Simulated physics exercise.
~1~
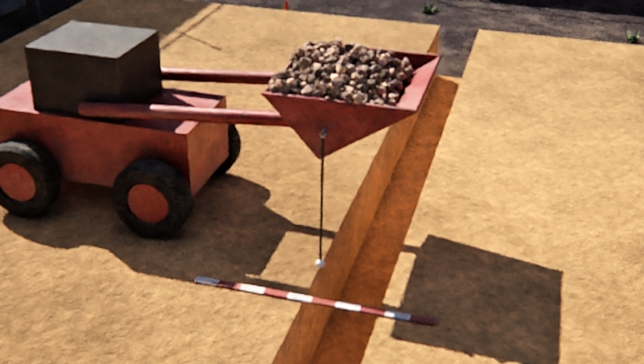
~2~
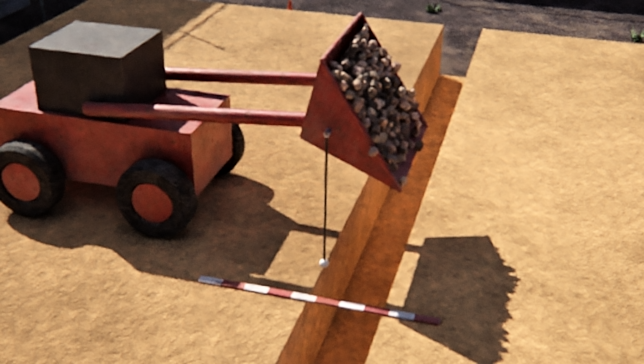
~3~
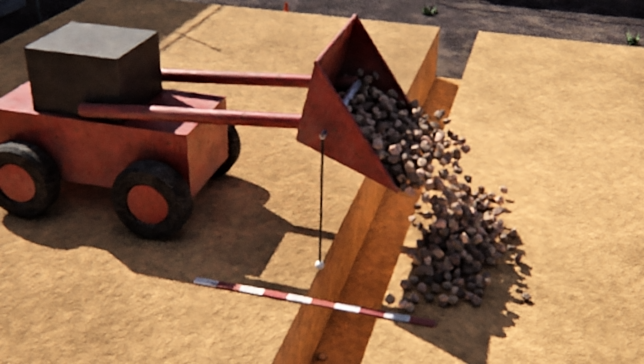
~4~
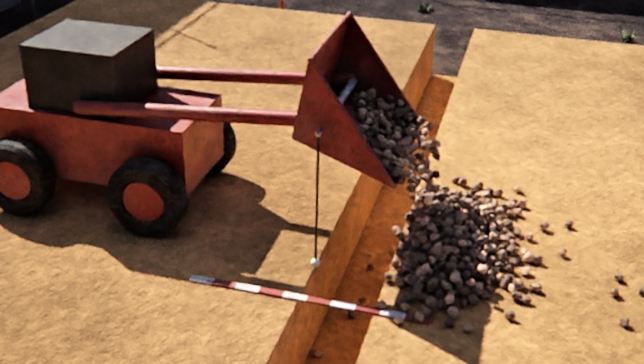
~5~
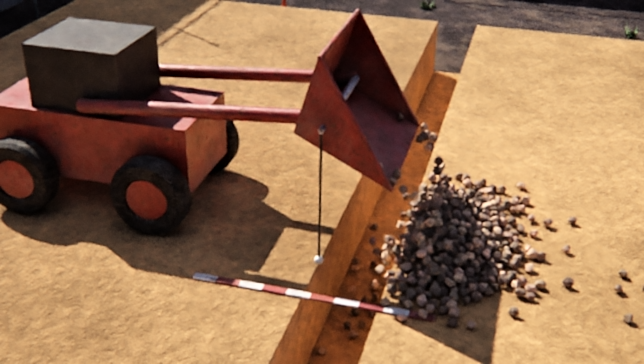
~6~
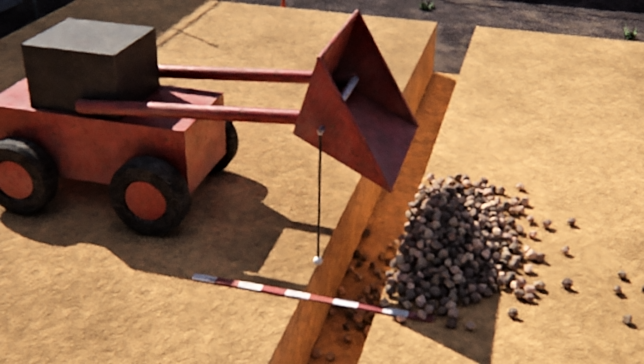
A red loader tips its bucket and pours stones into a heap mostly beyond the trench.
